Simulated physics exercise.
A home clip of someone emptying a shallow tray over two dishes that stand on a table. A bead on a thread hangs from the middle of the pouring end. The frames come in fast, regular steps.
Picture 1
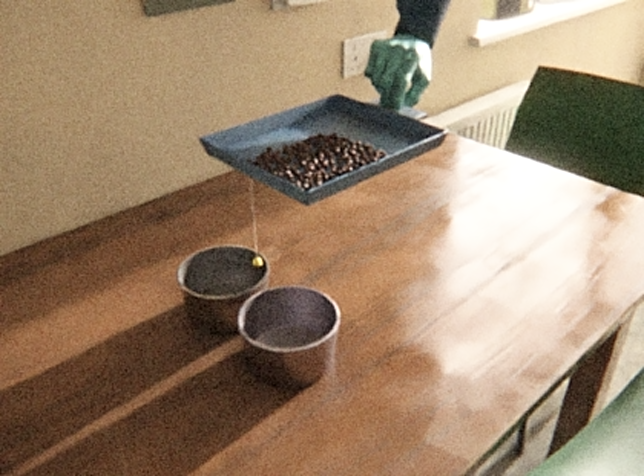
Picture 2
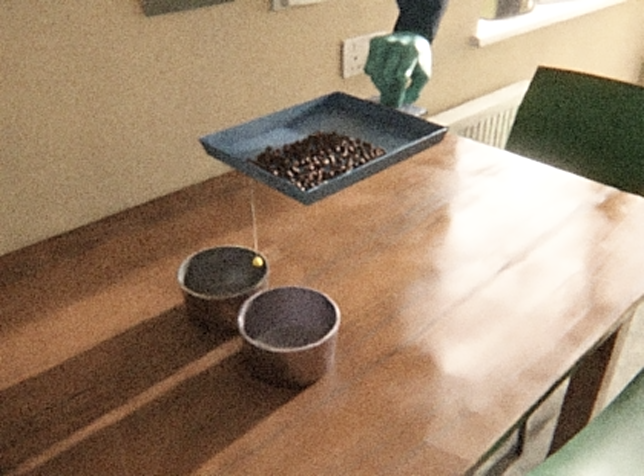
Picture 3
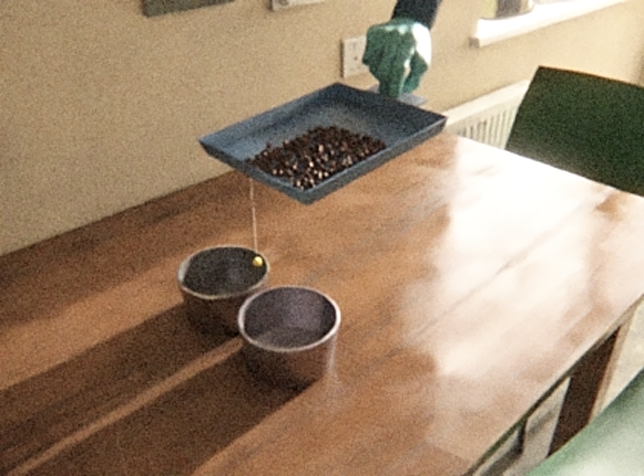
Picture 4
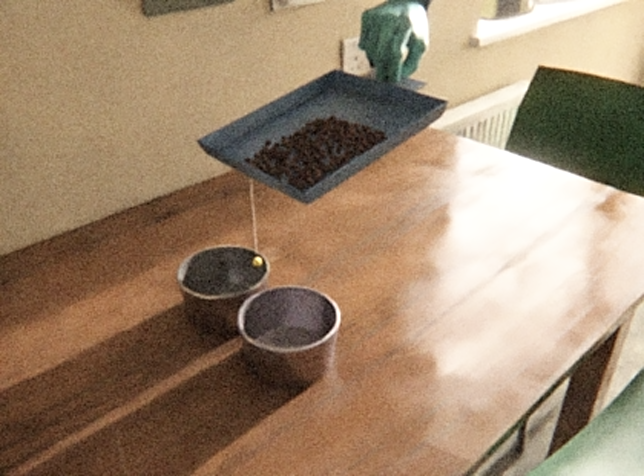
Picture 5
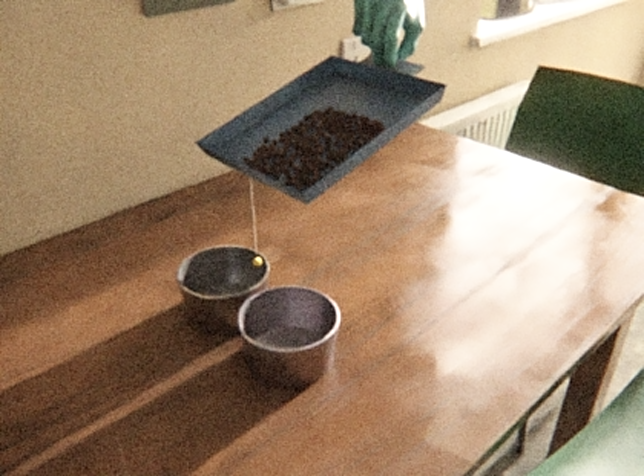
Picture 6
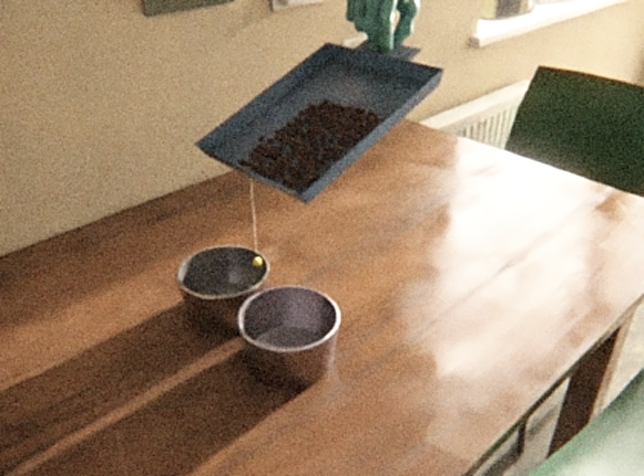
A shallow blue tray of small dark berries is held by a green-gloved hand above a glossy brown wooden table, seen from above at an angle in a sunlit room. Below are two round metal dishes and a small yellow bead hanging on a thread, with green chairs at the right. The hand steadily raises the tray's far end, tilting it toward the viewer's left, while the berries shift slightly downslope and the camera stays still.
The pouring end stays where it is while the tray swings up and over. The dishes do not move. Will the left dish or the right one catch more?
The left one ends fuller.
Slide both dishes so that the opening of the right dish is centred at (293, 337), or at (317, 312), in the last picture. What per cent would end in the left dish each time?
In turn 60 and 30 in a hundred.
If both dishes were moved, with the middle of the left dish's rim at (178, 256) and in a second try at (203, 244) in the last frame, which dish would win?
The first try: The right dish. The second: Right.
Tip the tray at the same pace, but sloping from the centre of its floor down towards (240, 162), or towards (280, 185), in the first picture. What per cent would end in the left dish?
First some 60, then 0 per cent.
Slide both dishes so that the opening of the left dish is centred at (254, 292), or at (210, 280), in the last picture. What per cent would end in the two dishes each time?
Near 50 % and 90 %.
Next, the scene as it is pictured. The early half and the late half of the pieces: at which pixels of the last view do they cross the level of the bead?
The first part at (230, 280); the rest at (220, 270).
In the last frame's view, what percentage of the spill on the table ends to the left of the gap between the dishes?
Close to 100 per cent.
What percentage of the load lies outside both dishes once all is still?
Close to 20 per cent.
Soon after the last picture, tray tipped steeply; nearly all on the tray; a stray few in the right dish; a stray few in the air.
A little later, tray tipped past a quarter turn; a small part on the tray; a small part in the right dish; about a quarter in the left dish; a small part outside both; about a third in the air.
Later still, tray tipped past a quarter turn; about a quarter in the right dish; about half in the left dish; about a quarter outside both.
At rest, tray tipped past a quarter turn; about a quarter in the right dish; about half in the left dish; about a quarter outside both.
